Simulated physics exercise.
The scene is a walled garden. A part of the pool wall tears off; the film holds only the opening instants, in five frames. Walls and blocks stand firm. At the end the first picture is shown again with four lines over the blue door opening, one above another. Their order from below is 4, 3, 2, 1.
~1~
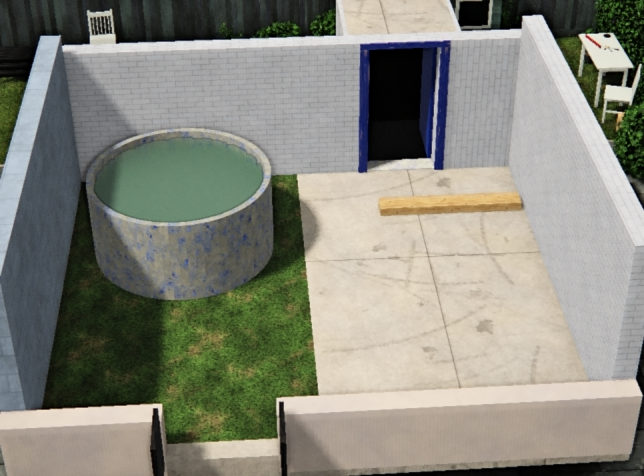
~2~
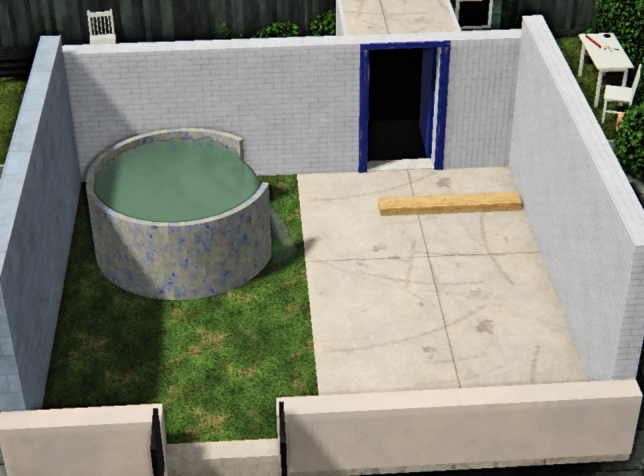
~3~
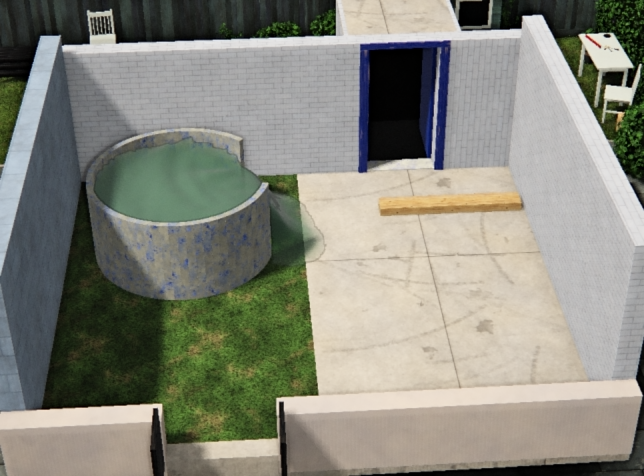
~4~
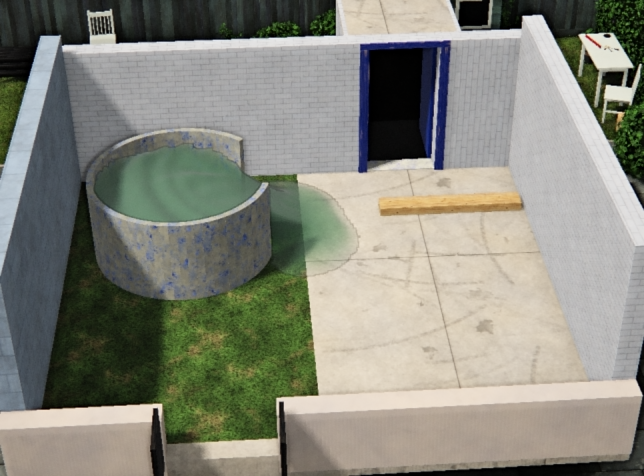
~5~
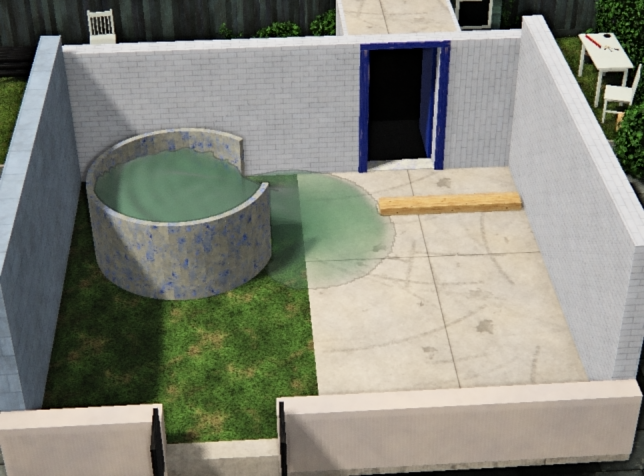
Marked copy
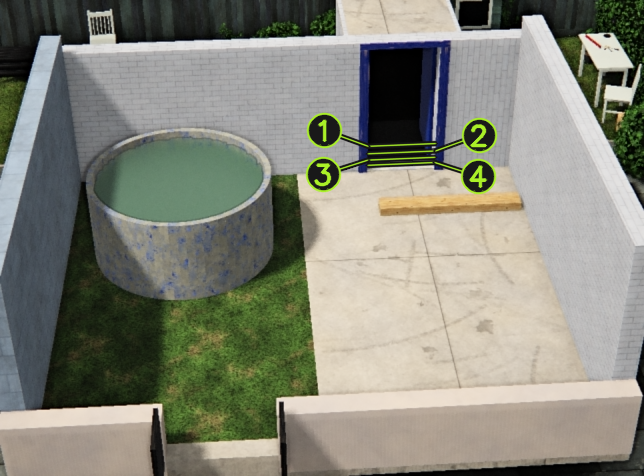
The video shows a walled garden with a round stone pool of still green water, whose right side opens, letting water pour out and spread rightward across the grass and onto the paving, reaching a wooden beam's left end.
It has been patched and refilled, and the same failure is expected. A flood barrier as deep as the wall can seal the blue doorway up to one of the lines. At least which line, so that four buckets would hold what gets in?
It is 2.
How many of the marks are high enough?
Two of them.
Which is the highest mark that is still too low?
3.
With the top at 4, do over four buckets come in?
Yes.
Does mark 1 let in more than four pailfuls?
No, that is safe.
On the marked copy, 1 at (402, 144); 2 at (401, 152); 3 at (401, 158); 4 at (401, 163); from the bottom up 4, 3, 2, 1.
With 1, nothing gets over.
With 2, a bucket or two gets in.
With 3, about 8 bucketfuls get in.
With 4, dozens of bucketfuls pour in.
